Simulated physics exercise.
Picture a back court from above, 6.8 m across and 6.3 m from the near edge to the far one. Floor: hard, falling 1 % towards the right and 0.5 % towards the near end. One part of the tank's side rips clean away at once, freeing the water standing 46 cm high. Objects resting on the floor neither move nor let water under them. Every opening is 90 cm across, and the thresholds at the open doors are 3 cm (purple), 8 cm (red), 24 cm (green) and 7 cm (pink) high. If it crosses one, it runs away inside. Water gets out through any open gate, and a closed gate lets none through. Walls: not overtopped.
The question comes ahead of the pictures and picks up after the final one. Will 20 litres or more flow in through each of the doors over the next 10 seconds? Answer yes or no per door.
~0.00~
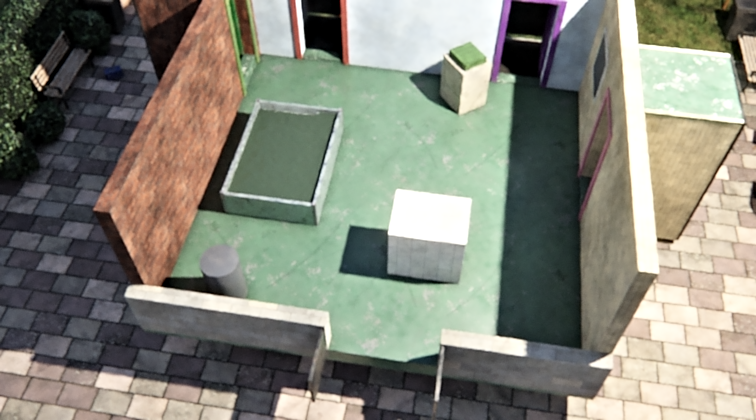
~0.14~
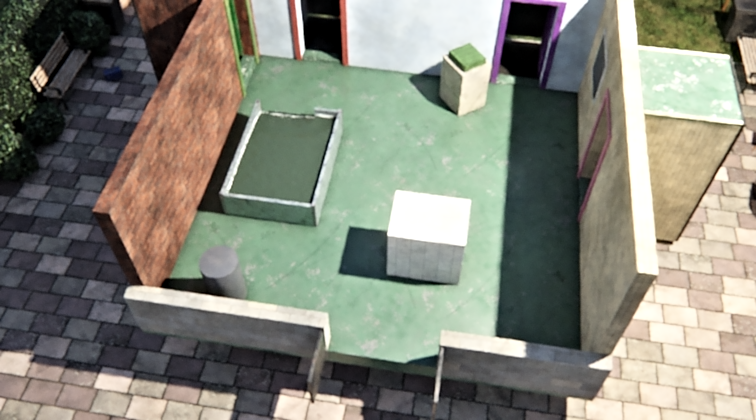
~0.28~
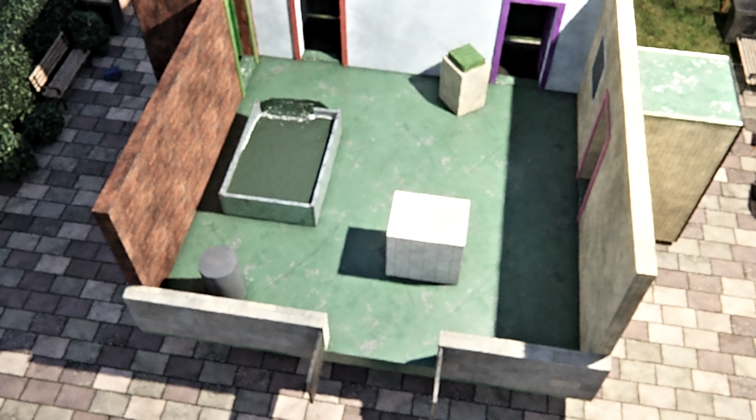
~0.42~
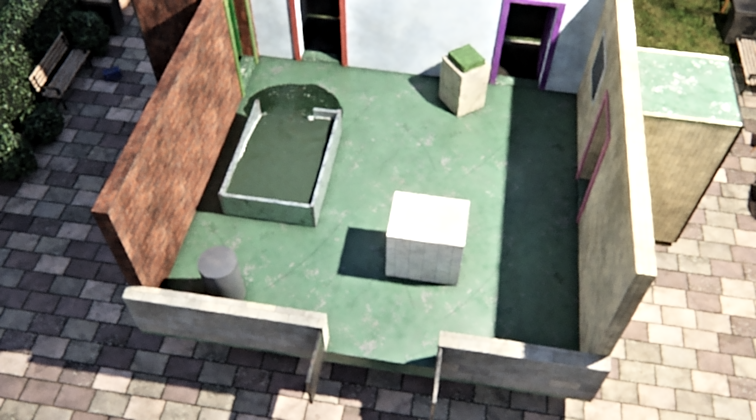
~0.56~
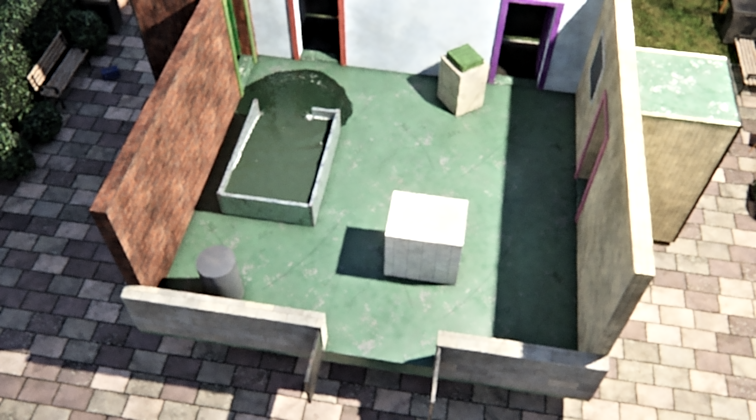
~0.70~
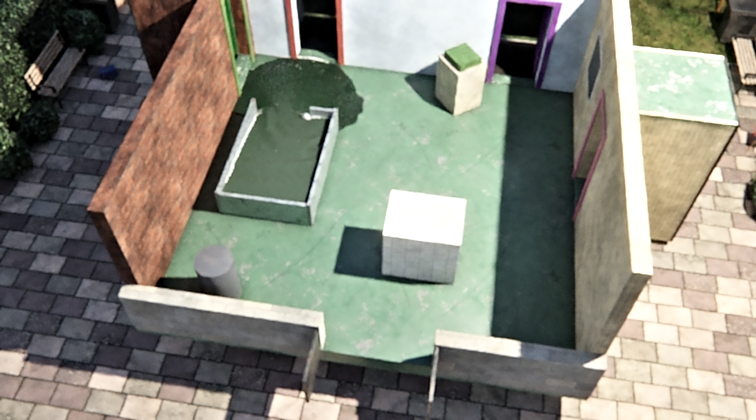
Purple door: No, red door: Yes, green door: No, pink door: No.
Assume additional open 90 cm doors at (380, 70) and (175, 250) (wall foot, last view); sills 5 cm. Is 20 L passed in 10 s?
Door 1: Limit broken; door 2: Limit not reached.
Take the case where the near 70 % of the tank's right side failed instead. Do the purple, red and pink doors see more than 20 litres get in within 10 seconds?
The purple door comes out more than that, the red door less than that and the pink door more than that.
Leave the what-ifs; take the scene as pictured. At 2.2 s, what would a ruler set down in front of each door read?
Door by door, in cm: Purple reads 0, red reads 25, green reads 23, pink reads 0.
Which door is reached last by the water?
The pink door is last.
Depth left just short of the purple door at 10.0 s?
Depth: Approx. 1.0 cm.
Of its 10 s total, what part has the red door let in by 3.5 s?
80 per cent, roughly.
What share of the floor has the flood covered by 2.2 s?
Wet share: Near 15 percent.
After 1.4 s water covers 15 % of the floor and is deepest (34 cm) near (254, 60); purple door not reached, red door 18 cm at the sill, 37 L in, green door 15 cm at the sill, 0 L in, pink door not reached.
After 2.2 s water covers 15 % of the floor and is deepest (28 cm) near (262, 61); purple door not reached, red door 25 cm at the sill, 100 L in, green door 23 cm at the sill, 1 L in, pink door not reached.
After 3.5 s water covers 25 % of the floor and is deepest (20 cm) near (330, 64); purple door 2 cm at the sill, 0 L in, red door 18 cm at the sill, 195 L in, green door 17 cm at the sill, 2 L in, pink door not reached.
After 6.0 s water covers 50 % of the floor and is deepest (14 cm) near (438, 89); purple door 2 cm at the sill, 0 L in, red door 12 cm at the sill, 241 L in, green door 11 cm at the sill, 2 L in, pink door 4 cm at the sill, 0 L in.
After 10.0 s water covers 70 % of the floor and is deepest (10 cm) near (571, 374); purple door 1 cm at the sill, 0 L in, red door 5 cm at the sill, 251 L in, green door 5 cm at the sill, 2 L in, pink door 5 cm at the sill, 0 L in.
